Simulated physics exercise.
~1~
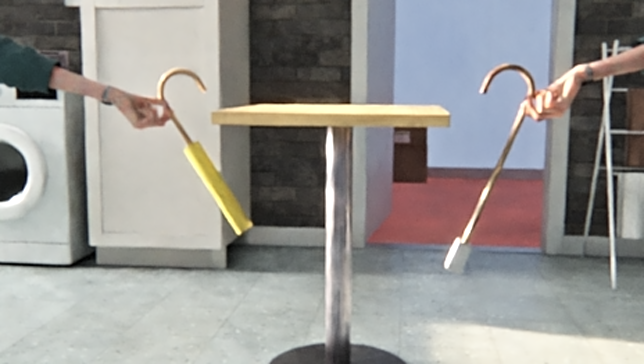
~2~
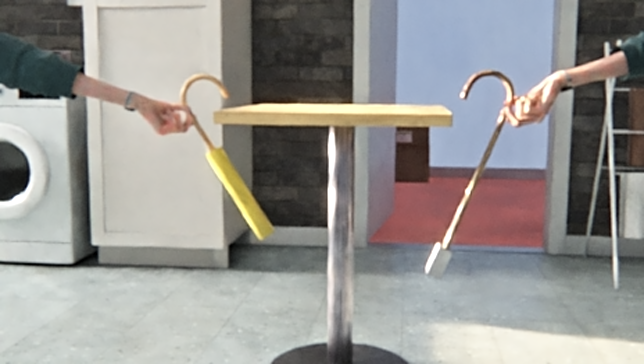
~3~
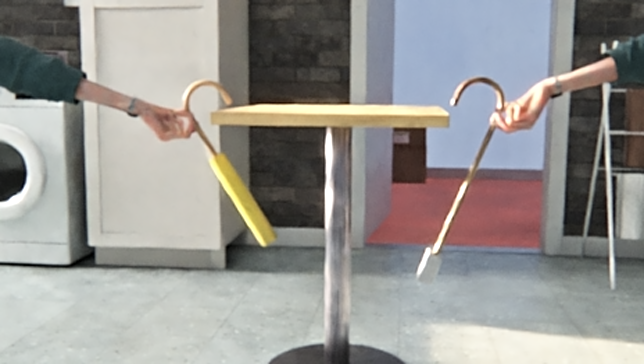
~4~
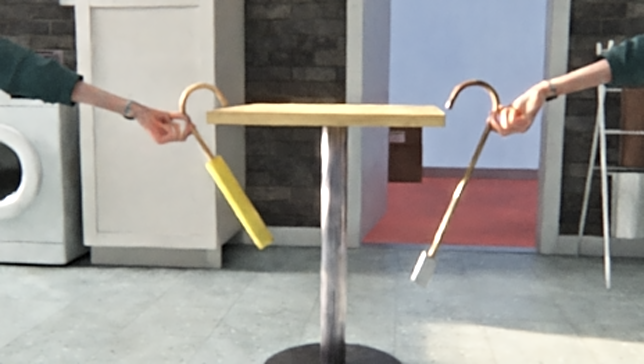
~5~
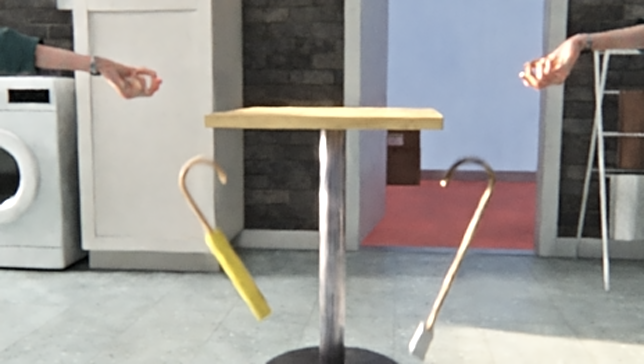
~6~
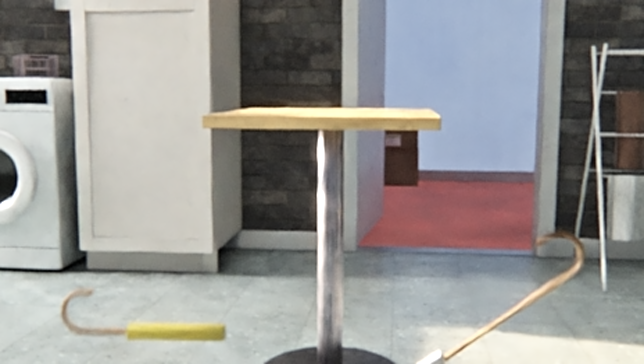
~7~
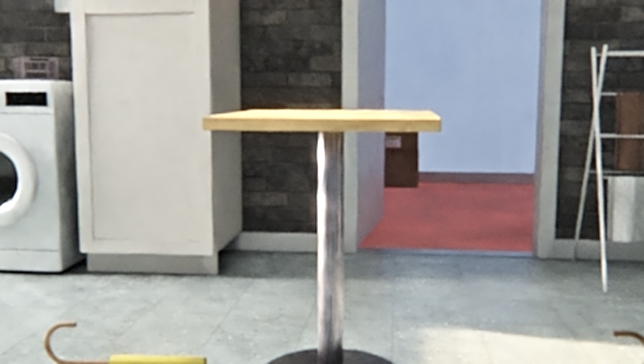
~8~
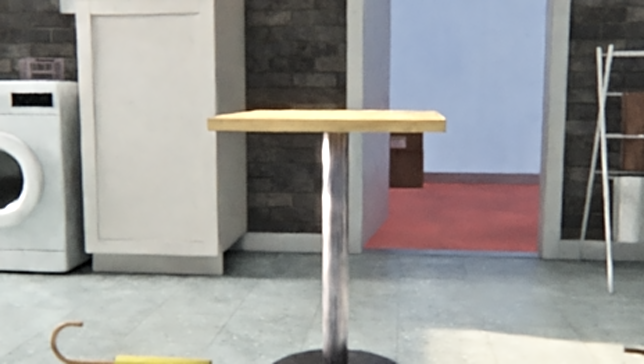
The clip shows two hands bringing a yellow umbrella and a white brush, both with curved handles, to opposite edges of a table, then letting go and drawing back as both objects drop past the edges to the floor and come to lie on either side.
